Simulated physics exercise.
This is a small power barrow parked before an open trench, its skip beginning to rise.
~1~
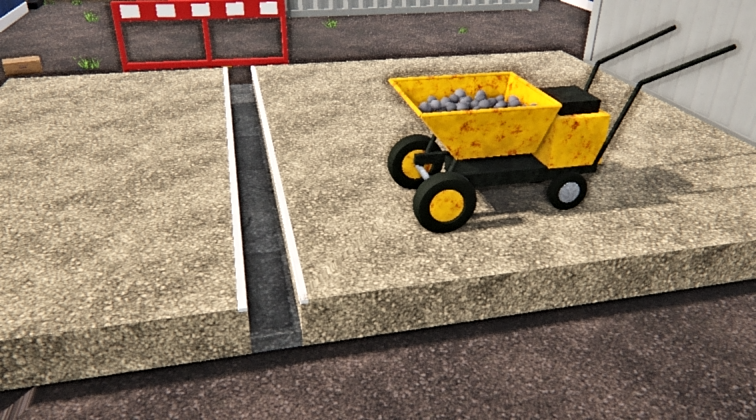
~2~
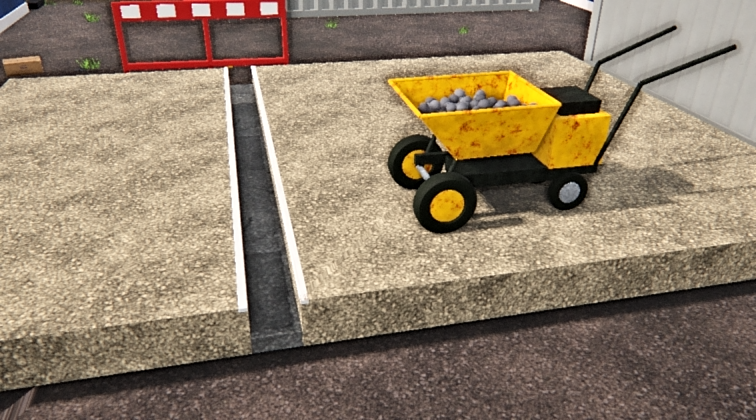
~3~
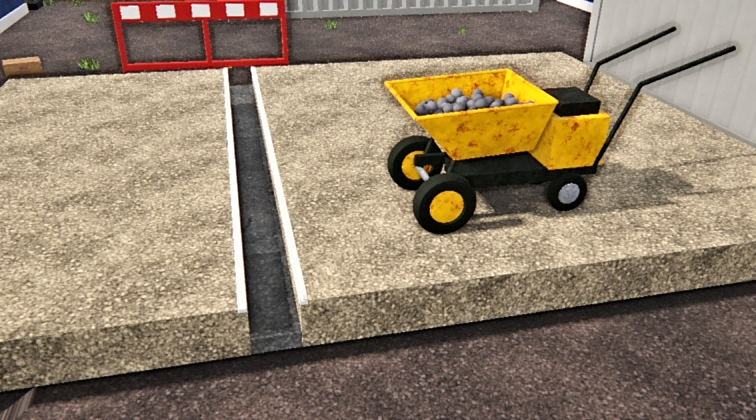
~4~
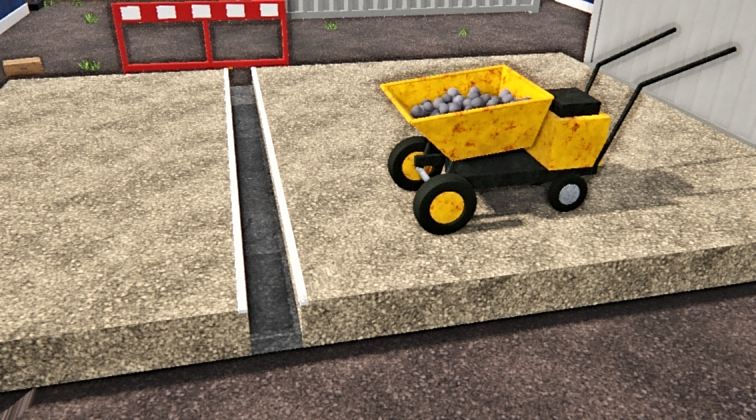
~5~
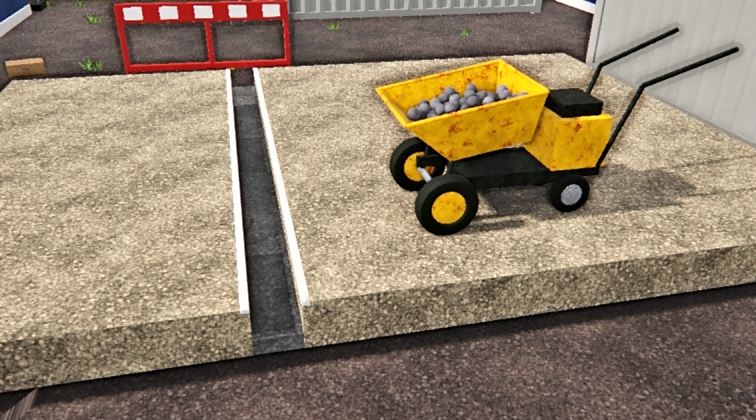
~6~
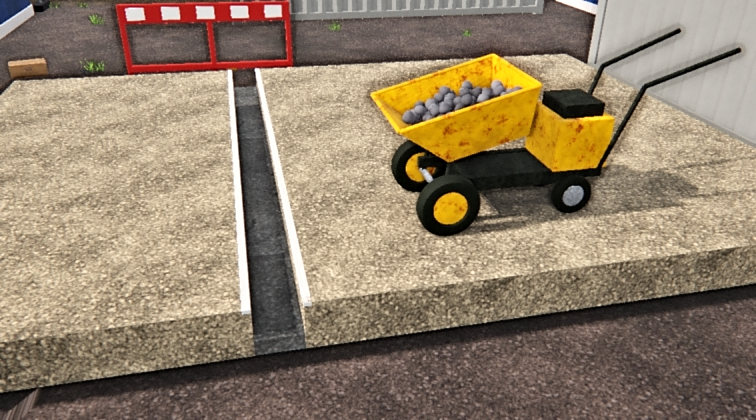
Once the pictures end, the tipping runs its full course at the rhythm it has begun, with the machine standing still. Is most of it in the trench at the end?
In the trench: Under half.
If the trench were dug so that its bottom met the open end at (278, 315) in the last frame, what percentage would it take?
Some 20 per cent.
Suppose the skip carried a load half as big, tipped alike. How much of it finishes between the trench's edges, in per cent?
About 20 per cent.
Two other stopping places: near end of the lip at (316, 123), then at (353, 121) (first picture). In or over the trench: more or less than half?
At the first place below a half, at the second the larger part.
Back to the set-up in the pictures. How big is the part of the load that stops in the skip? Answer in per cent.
Roughly 30 in a hundred.
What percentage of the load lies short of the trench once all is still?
About 40 per cent.
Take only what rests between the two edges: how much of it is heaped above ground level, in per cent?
About 0 per cent.
Soon after the last picture, skip tipped steeply; all in the skip.
A little later, skip tipped right over; most in the skip; a small part short of the trench; a stray few falling.
Later still, skip tipped right over; about a quarter in the skip; about half short of the trench; about a quarter in or heaped over the trench; a stray few beyond it.
At rest, skip tipped right over; about a quarter in the skip; about half short of the trench; about a quarter in or heaped over the trench; a stray few beyond it.
